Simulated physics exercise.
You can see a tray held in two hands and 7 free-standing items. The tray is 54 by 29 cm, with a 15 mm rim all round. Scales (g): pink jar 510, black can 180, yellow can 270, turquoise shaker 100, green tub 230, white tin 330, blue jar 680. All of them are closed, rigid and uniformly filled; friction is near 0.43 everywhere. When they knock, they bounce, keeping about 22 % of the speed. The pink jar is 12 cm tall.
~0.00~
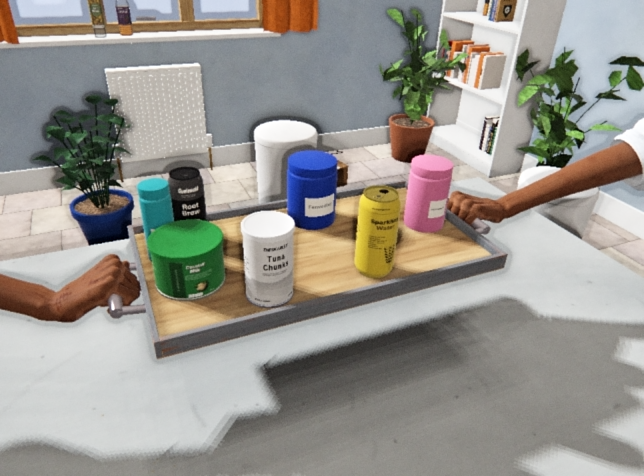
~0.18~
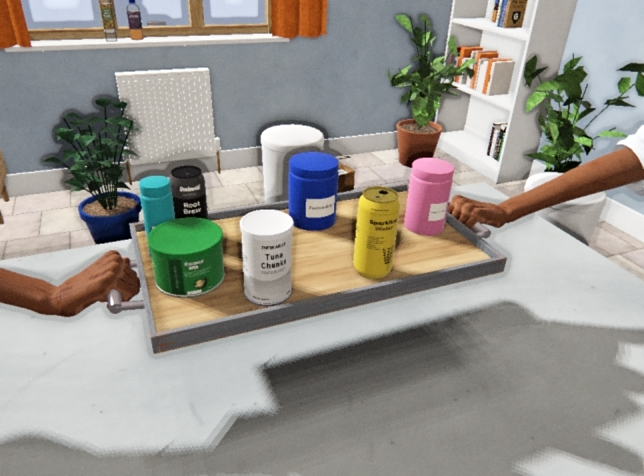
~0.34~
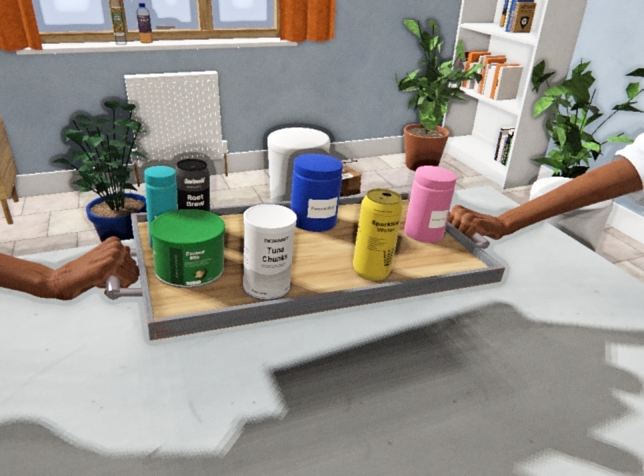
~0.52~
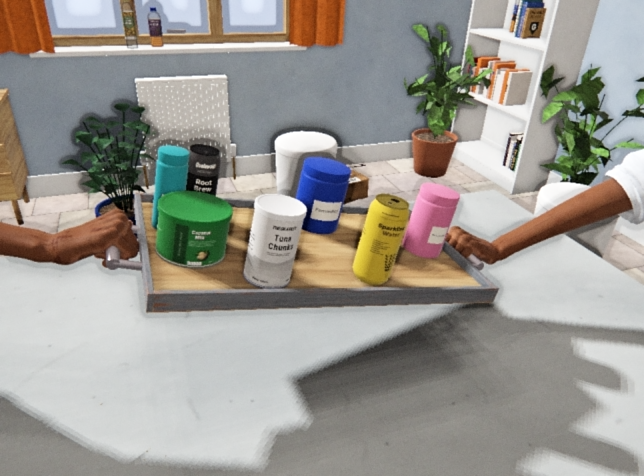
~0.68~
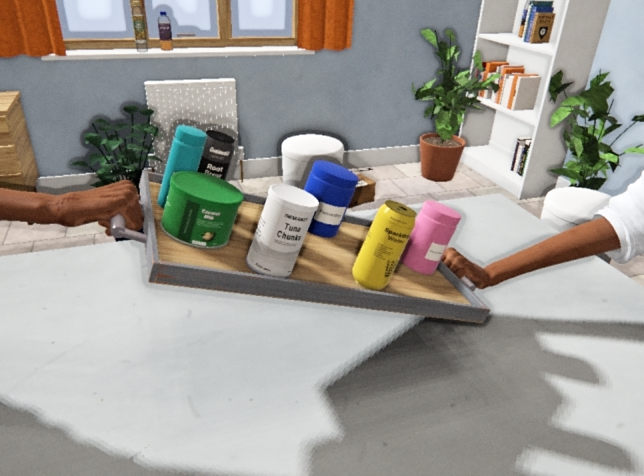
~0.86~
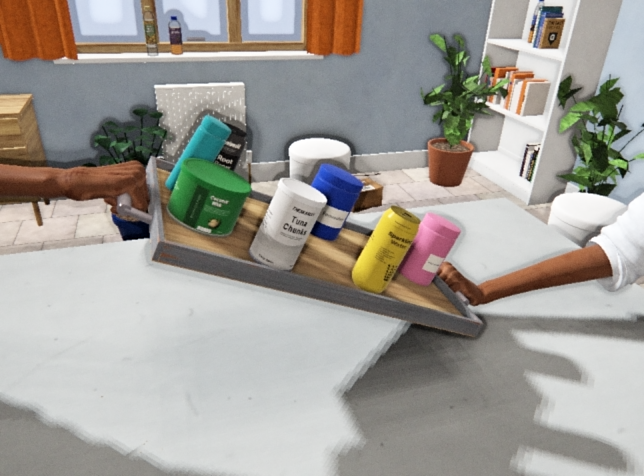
At first, two hands hold a wooden-based tray level above a pale surface, with seven colourful containers standing on it. Then the left hand rises and the right hand lowers, slanting the tray gradually and then steeply down to the right, while the containers lean rightward along with it.
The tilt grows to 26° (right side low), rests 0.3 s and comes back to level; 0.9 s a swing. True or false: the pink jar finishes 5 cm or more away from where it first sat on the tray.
False.
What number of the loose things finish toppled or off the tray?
I count 2.
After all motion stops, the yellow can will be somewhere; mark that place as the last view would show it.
(473, 222).
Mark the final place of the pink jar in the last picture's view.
It settles at around (439, 201).
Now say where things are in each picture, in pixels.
Tray level; pink jar (428, 194); black can (188, 206), in the first picture.
Tray level; turquoise shaker (159, 219); green tub (188, 257), in the second picture.
Tray at 4°, right edge down; white tin (268, 253); blue jar (316, 192), in the third picture.
Tray at 11°, right edge down; black can (200, 184); yellow can (380, 241), in the fourth picture.
Tray at 19°, right edge down; turquoise shaker (182, 169); green tub (201, 210), in the fifth picture.
Tray at 25°, right edge down; pink jar (428, 249); white tin (287, 226), in the sixth picture.
Around 1.16 s, tray at 26°, right edge down; turquoise shaker on its side; black can on its side; green tub shifted 5 cm.
Around 1.36 s, tray at 26°, right edge down; black can on its side; turquoise shaker on its side; green tub shifted 11 cm.
Around 1.56 s, tray at 22°, right edge down; black can on its side; turquoise shaker on its side; blue jar shifted 16 cm.
Around 1.66 s, tray at 18°, right edge down; black can on its side; turquoise shaker on its side; blue jar shifted 19 cm.
Finally (3.0 s), on their side or leaning hard on the tray, black can and turquoise shaker; not toppled but over 5 cm from the start, yellow can, green tub, white tin and blue jar; pink jar still in place (within 5 cm). Final places as that camera would see them, pink jar near (439, 201).
